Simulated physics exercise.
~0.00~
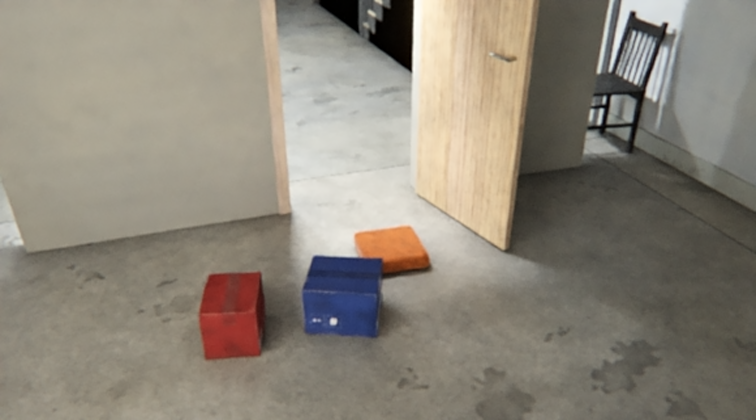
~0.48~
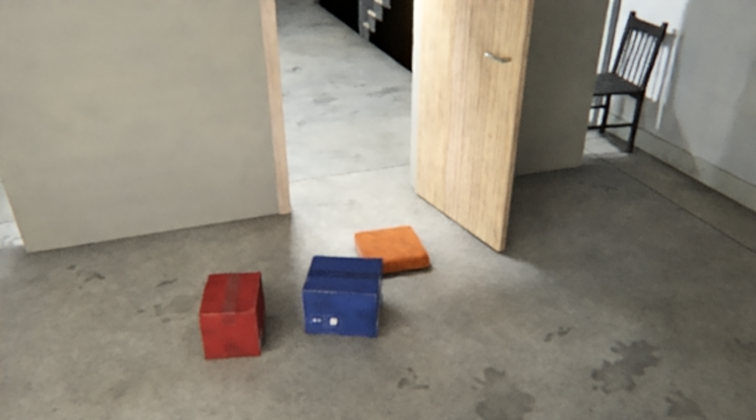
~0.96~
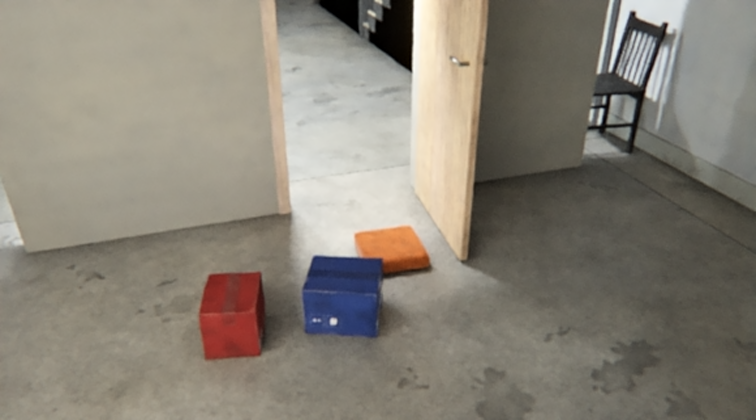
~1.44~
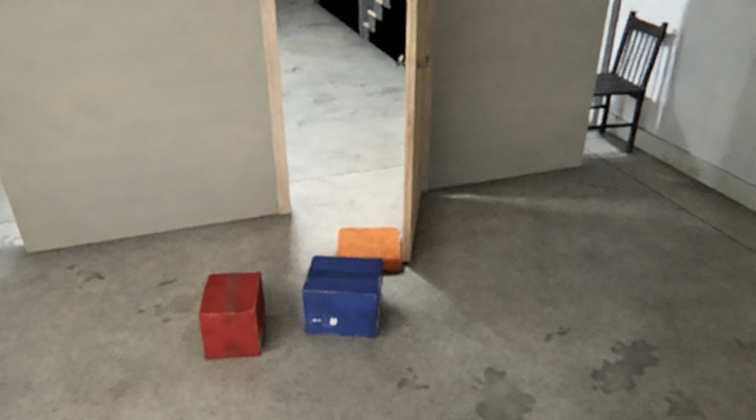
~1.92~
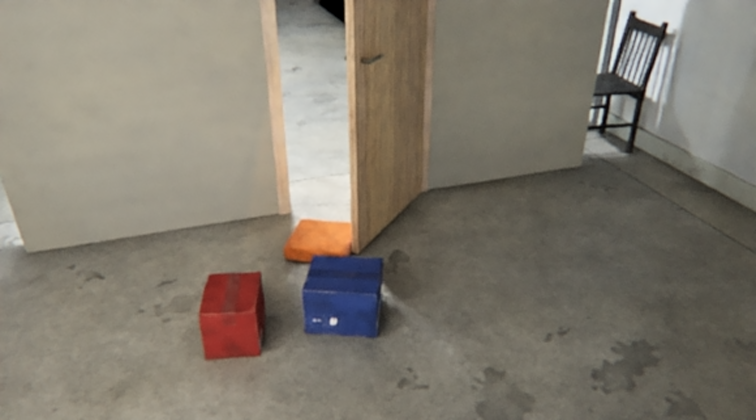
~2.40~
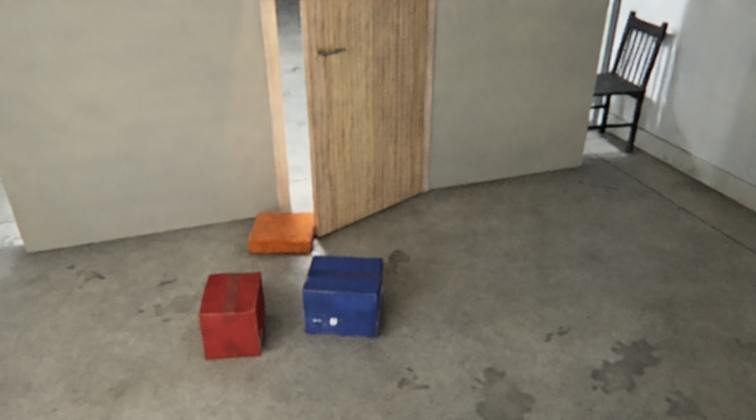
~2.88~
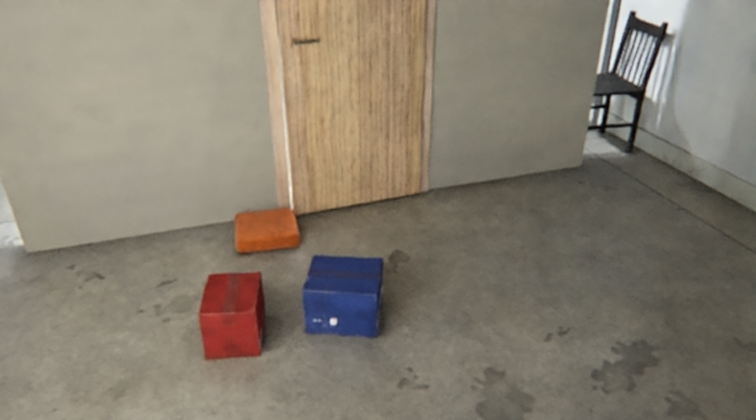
A wooden door standing wide open swung toward the left, caught the orange cushion on the floor and pushed it along past the blue box, then ended up shut, with the cushion beside the doorway's left edge and both boxes unmoved.
